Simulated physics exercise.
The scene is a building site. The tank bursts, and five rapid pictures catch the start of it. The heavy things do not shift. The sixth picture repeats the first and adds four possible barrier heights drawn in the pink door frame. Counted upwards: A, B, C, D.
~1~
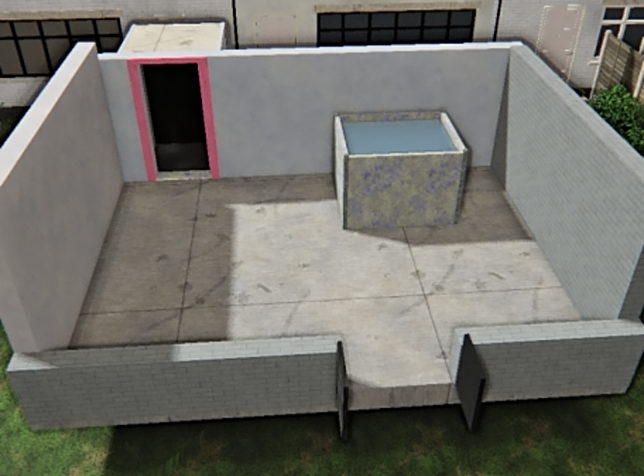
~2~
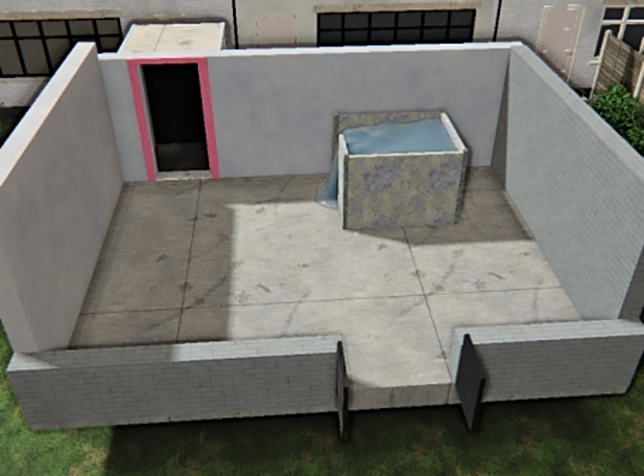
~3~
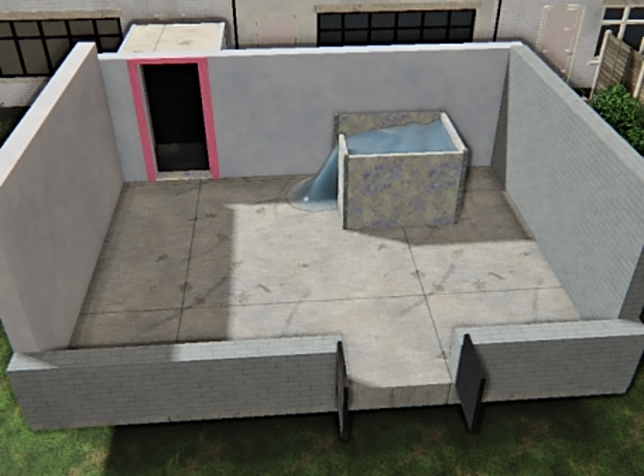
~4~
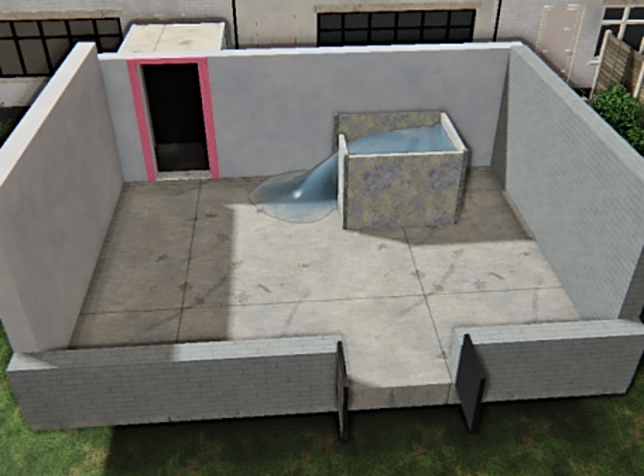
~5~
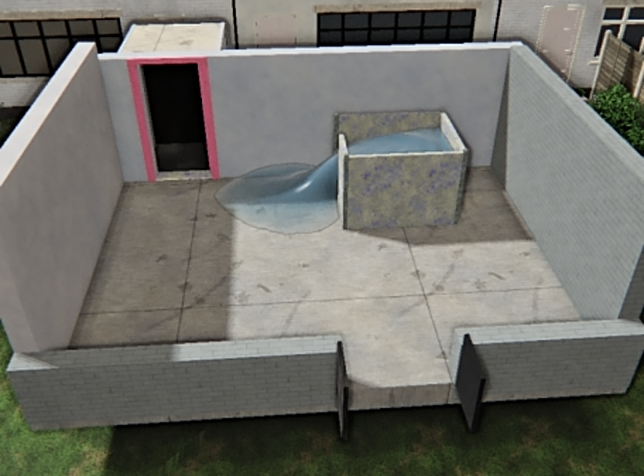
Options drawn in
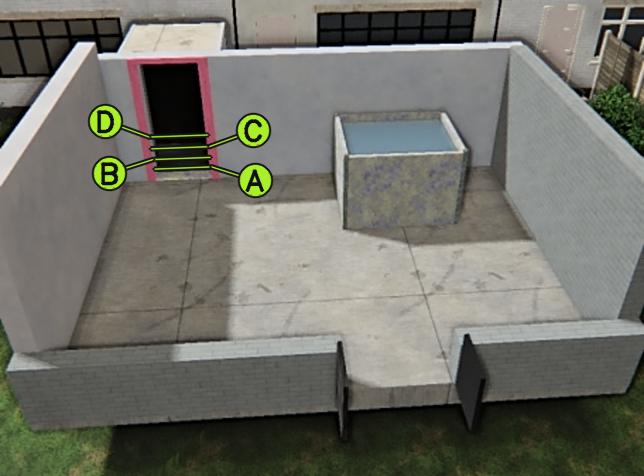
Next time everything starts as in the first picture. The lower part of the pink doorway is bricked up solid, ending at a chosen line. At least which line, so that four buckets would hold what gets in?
I would pick height A.
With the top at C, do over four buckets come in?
No, that is safe.
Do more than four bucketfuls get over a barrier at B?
No.
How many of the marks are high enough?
All of them.
On the marked copy, A at (183, 168); B at (181, 158); C at (180, 147); D at (178, 136); from the bottom up A, B, C, D.
Choosing A, a bucket or two gets in.
Choosing B, nothing gets over.
Choosing C, nothing gets over.
Choosing D, nothing gets over.
